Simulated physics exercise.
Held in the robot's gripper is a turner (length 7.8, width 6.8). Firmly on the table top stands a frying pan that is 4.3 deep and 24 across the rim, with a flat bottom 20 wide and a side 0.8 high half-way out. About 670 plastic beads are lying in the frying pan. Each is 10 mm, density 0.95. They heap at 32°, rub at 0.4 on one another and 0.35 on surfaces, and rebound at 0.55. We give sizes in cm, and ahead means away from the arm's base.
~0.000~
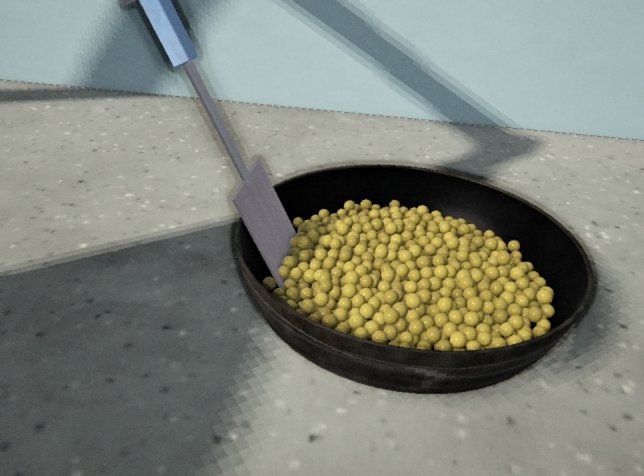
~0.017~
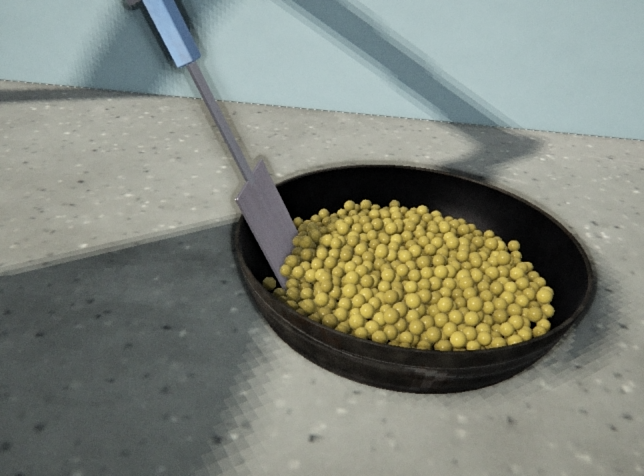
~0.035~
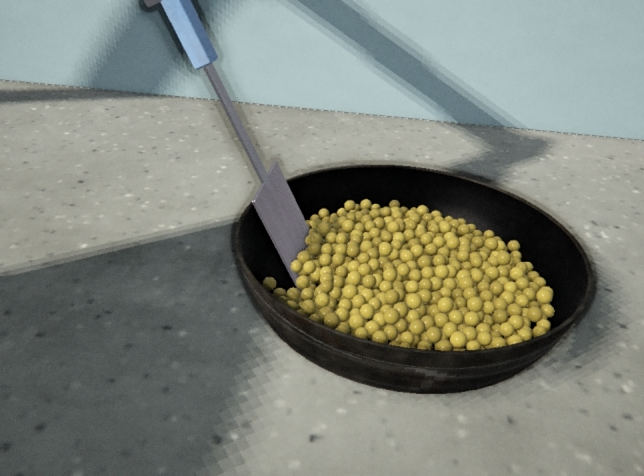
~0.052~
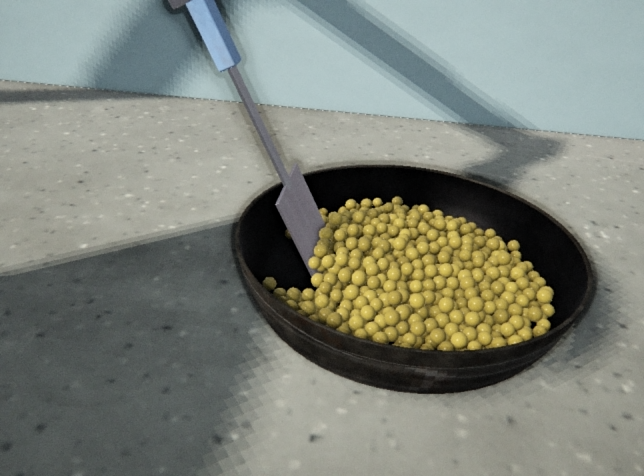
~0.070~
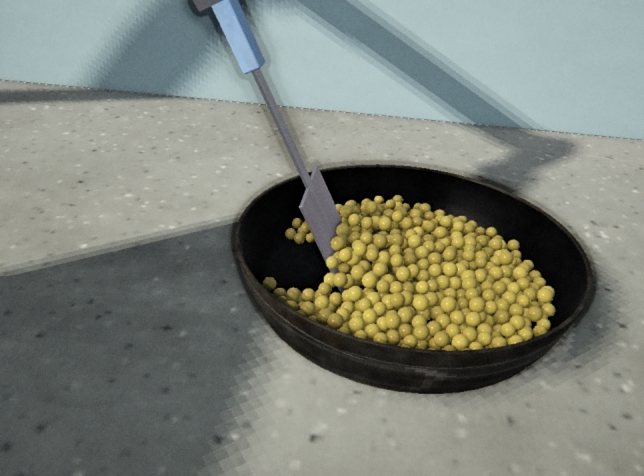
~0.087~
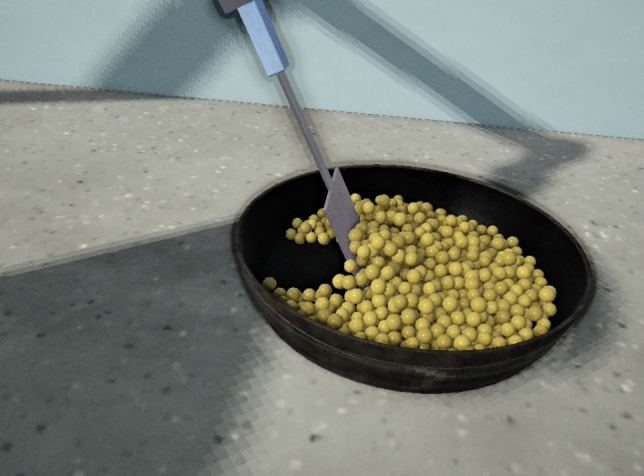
In the video, a turner with a blue handle stands tilted in a black frying pan of yellow beads, then moves to the right through them, pushing some aside and leaving a bare patch at the pan's left side.
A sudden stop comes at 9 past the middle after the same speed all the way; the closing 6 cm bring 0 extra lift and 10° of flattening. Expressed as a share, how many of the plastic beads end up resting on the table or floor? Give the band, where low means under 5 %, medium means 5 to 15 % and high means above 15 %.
Band: Medium.
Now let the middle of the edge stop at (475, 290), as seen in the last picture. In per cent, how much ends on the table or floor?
About 0 per cent.
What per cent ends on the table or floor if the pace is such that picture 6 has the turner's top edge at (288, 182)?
I'd say around 0 per cent.
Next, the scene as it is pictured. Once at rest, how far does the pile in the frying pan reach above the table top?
Height at rest: Roughly 5.0 cm.
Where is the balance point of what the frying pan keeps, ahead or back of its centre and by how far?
3.5 cm ahead.
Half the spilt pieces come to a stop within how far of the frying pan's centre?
Some 20 cm.
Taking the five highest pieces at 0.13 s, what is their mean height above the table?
They are some 6 cm up.
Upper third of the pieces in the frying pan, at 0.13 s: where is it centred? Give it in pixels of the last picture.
I'd put it close to (437, 259) in the last picture.
By 0.13 s, sloping 64°, highest piece 7 above the table; 674 in the frying pan.
By 0.17 s, sloping 60°, highest piece 7 above the table; 674 in the frying pan.
By 0.39 s, sloping 54°, highest piece 7 above the table; 606 in the frying pan, 55 on the table or floor, 13 on the blade or in flight.
By 1.44 s, sloping 54°, highest piece 5 above the table; 606 in the frying pan, 68 on the table or floor.
Final count, 606 in the frying pan, 68 on the table or floor. That is 10 % on the table or floor.
